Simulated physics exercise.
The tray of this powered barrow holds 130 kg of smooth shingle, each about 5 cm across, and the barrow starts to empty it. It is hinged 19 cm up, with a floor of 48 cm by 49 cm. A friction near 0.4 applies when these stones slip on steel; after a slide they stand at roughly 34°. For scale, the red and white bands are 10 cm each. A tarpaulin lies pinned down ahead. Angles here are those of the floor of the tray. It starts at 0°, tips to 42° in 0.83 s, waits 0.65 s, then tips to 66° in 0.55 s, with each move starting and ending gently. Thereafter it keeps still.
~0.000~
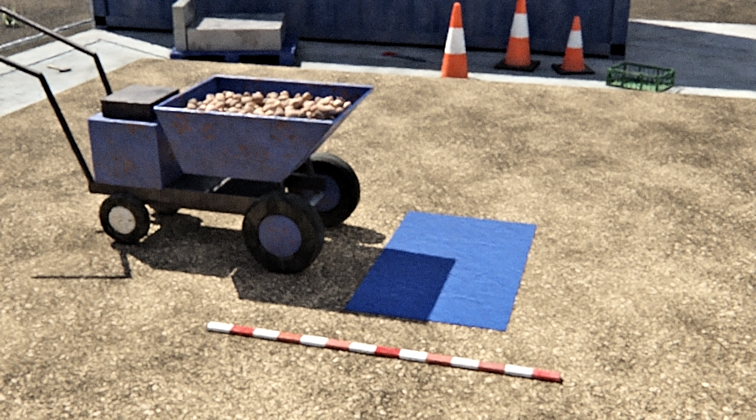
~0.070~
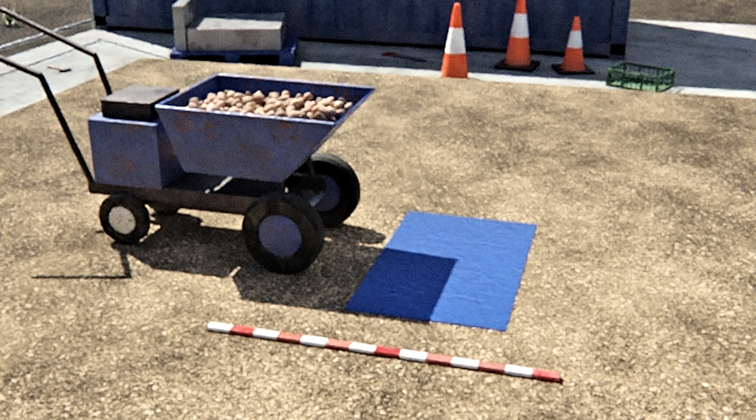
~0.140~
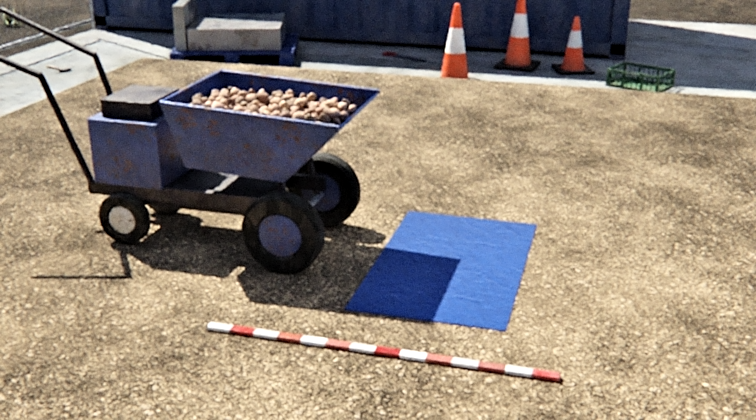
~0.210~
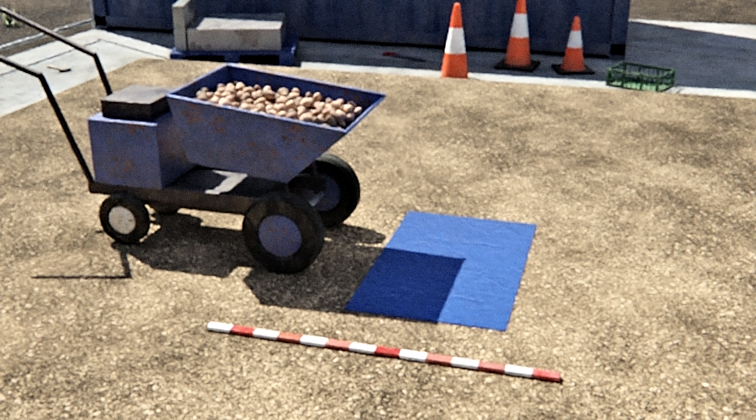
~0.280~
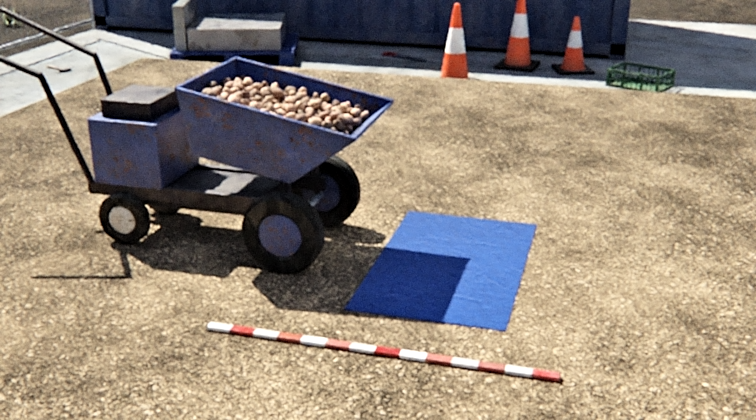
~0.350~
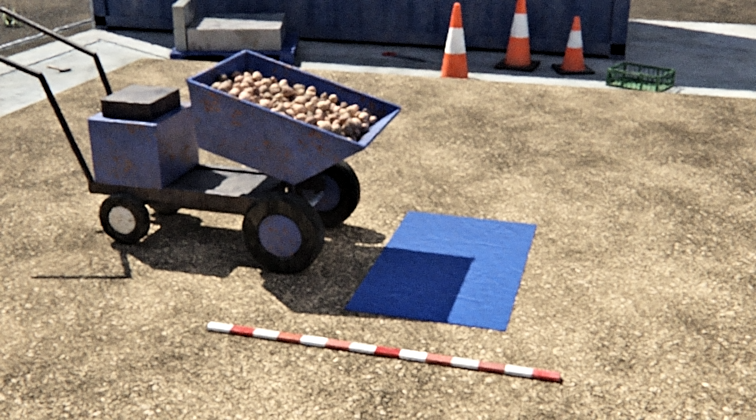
A blue barrow's tray, heaped with smooth stones, tilting gradually down to the right on gravelly ground beside a blue tarpaulin.
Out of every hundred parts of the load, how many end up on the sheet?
Close to 80 in a hundred.
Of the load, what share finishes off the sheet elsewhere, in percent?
Load fraction: Approx. 15 %.
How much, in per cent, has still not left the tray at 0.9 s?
Some 100 percent of the load is still in there.
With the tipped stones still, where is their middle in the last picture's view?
I'd point to around (470, 254).
After 0.6 s the floor is at 35°; 100 % in the tray; the foremost stones are at (386, 160).
After 0.9 s the floor is at 42°; 99 % in the tray, 1 % on the sheet; the foremost stones are at (417, 191).
After 2.5 s the floor is at 66°; 33 % in the tray, 60 % on the sheet, 7 % off the sheet elsewhere; the foremost stones are at (565, 266).
After 4.4 s the floor is at 66°; 4 % in the tray, 79 % on the sheet, 17 % off the sheet elsewhere; the foremost stones are at (610, 270).
